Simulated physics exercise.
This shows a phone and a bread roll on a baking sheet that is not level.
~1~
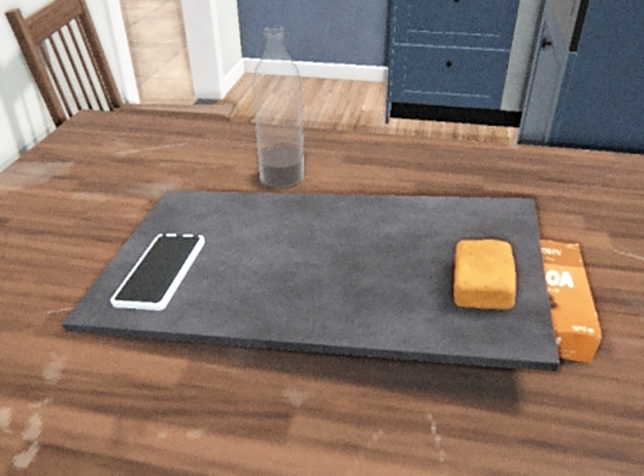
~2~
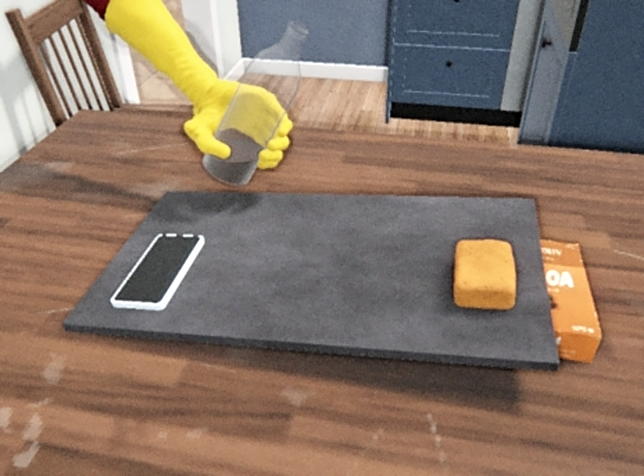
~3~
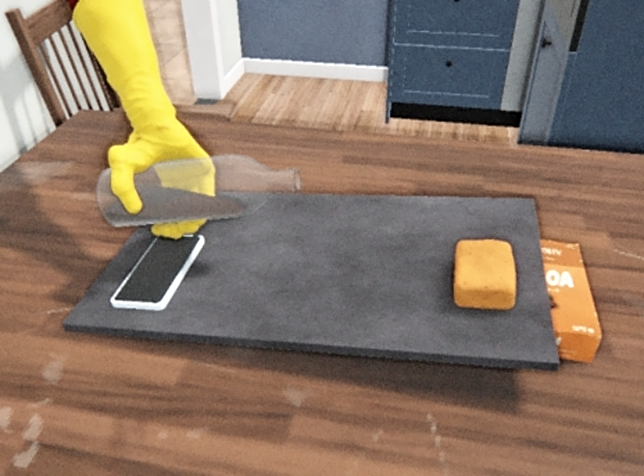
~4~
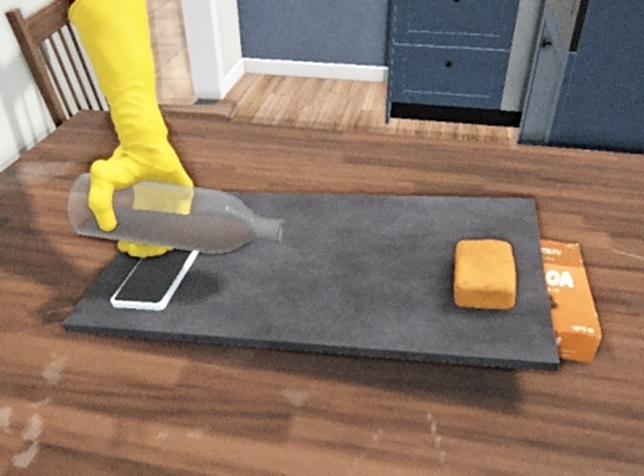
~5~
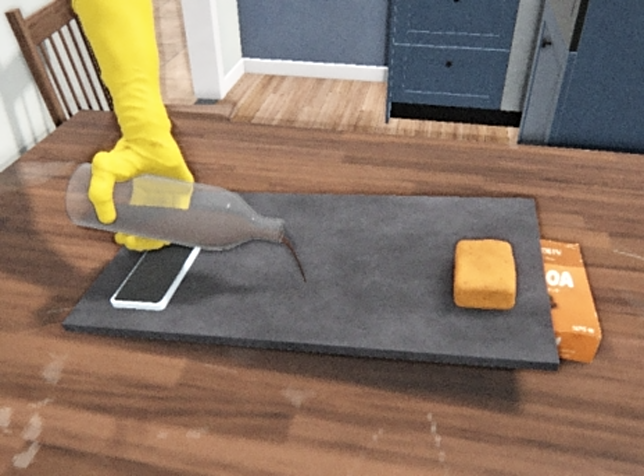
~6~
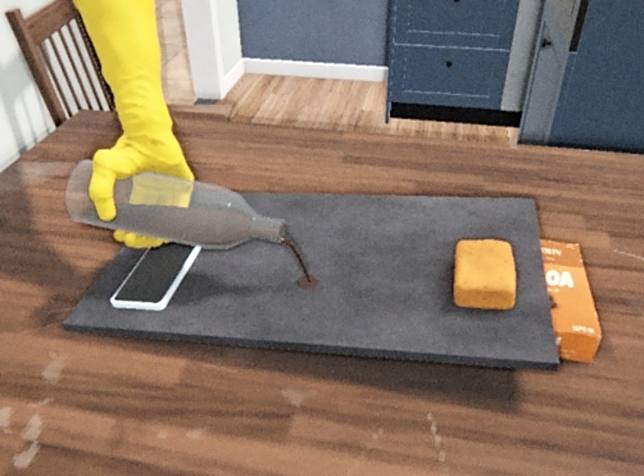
A yellow-gloved hand grips the nearly empty clear bottle behind a dark baking sheet, lifts it and tips it sideways over the phone. The bottle tilts slightly further, and a thin brown stream runs from its mouth onto the sheet, while the phone and bread roll stay still.
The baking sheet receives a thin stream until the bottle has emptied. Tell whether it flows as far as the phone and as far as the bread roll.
Phone - yes, bread roll - no.
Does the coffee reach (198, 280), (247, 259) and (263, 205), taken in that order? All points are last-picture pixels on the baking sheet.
Lab note - spot 1: Contact; spot 2: Contact; spot 3: No contact.
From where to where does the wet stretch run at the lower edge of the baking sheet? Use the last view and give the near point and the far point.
The wet part runs from about (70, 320) to (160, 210).
A moment on, it runs down to the left; the phone is untouched; the bread roll is untouched.
Further on, it runs down to the left and off the end; the phone is reached; the bread roll is untouched.
When it is over, it runs down to the left and off the end; the phone is reached; the bread roll is untouched.
